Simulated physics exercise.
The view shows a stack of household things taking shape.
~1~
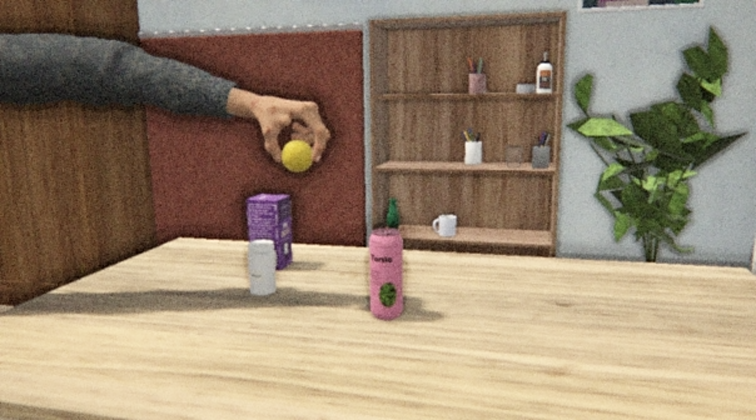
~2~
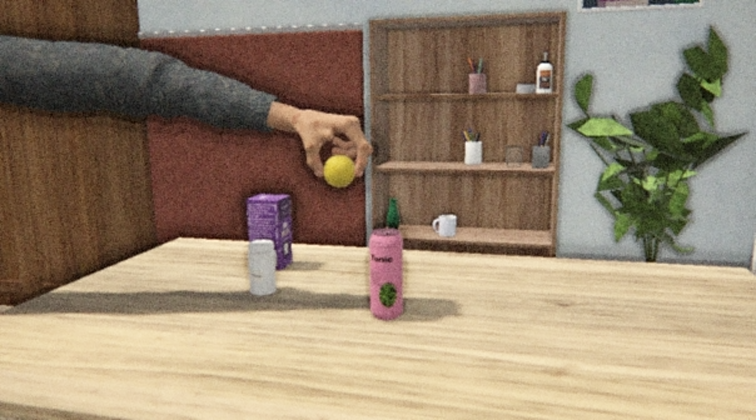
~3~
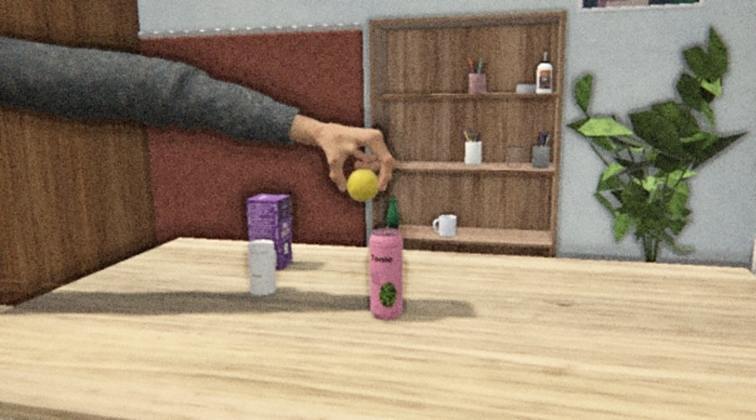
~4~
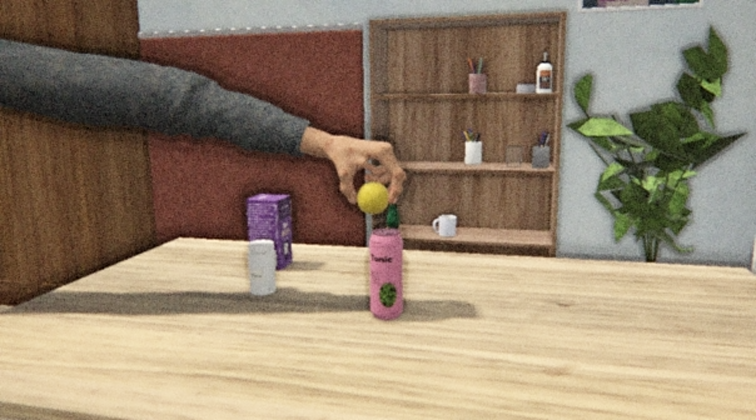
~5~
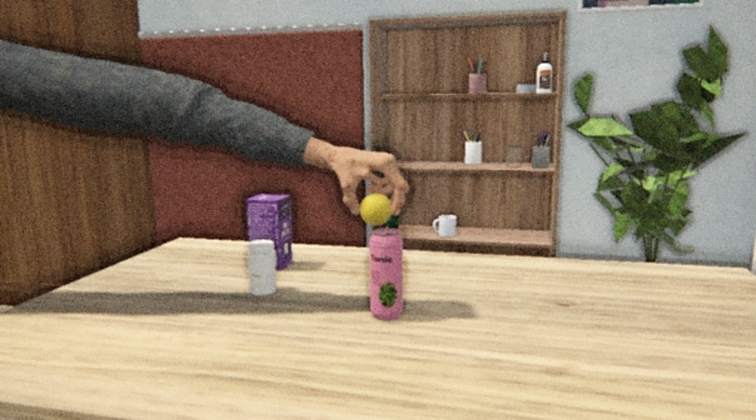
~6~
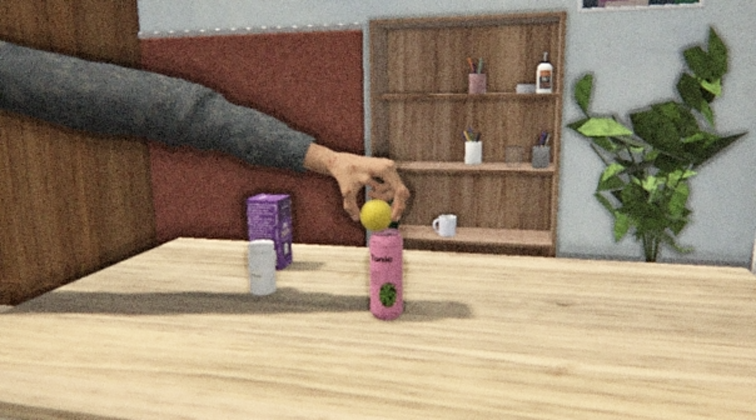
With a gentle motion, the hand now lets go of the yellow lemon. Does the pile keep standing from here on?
Most likely the pile will stay as built.
Then, 0.20 s on from there, no change.
Then, 0.40 s on from there, yellow lemon resting near (376, 216).
In the end, all 4 unmoved. At the end, from the last picture's camera, yellow lemon near (376, 216). The pile holds.
